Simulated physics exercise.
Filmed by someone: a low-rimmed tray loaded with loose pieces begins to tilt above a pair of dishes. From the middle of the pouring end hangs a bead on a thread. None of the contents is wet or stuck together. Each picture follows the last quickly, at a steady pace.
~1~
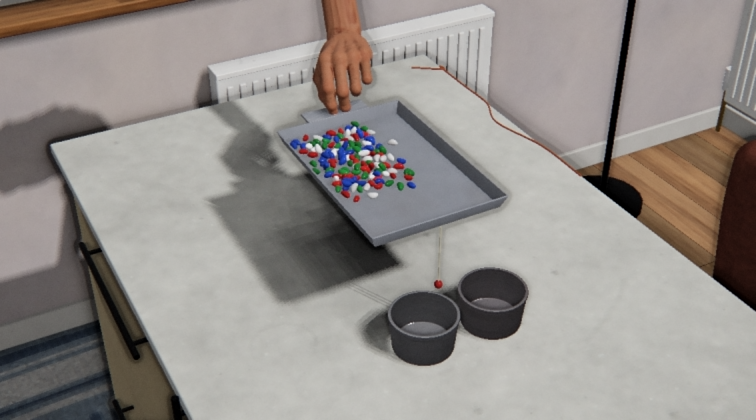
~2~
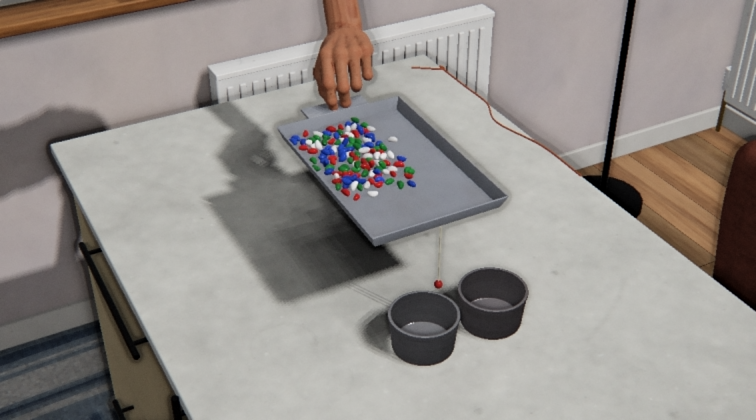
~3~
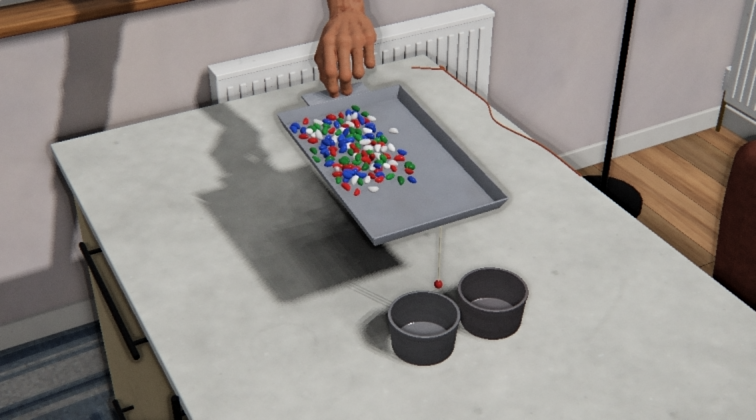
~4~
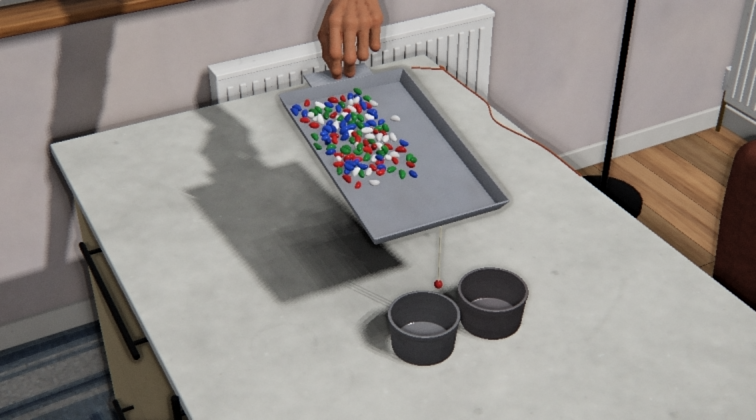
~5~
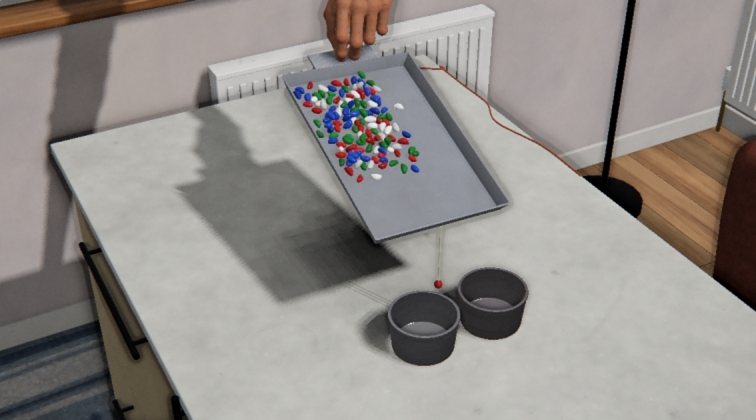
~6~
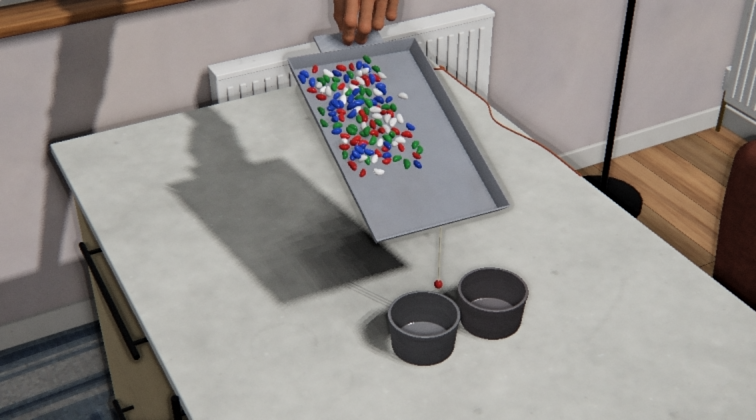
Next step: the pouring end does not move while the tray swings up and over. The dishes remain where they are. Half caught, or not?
Watching it, the dishes let slip most of it.
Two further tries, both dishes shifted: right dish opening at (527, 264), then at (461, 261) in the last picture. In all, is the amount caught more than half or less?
For the two tries in order: Not as much as half, not as much as half.
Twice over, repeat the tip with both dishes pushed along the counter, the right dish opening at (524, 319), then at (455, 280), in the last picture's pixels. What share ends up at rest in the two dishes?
About 50 per cent first, then about 0 per cent.
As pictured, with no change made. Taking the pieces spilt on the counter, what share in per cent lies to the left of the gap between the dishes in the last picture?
My estimate is some 10 per cent.
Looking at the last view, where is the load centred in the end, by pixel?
Close to (517, 365) in the last picture.
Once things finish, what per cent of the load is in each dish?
About 10 % ends in the left dish and about 20 % in the right dish.
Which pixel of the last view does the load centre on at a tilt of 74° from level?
Look close to (466, 231) in the last picture.
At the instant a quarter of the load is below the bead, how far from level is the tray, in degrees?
It is at around 85 degrees.
Soon, tray tipped steeply; about two thirds on the tray; about a third in the air.
A while on, tray tipped past a quarter turn; a small part in the left dish; about a quarter in the right dish; most outside both; a stray few in the air.
Towards the end, tray tipped past a quarter turn; a small part in the left dish; about a quarter in the right dish; most outside both.
Finally, tray tipped past a quarter turn; a small part in the left dish; about a quarter in the right dish; most outside both.
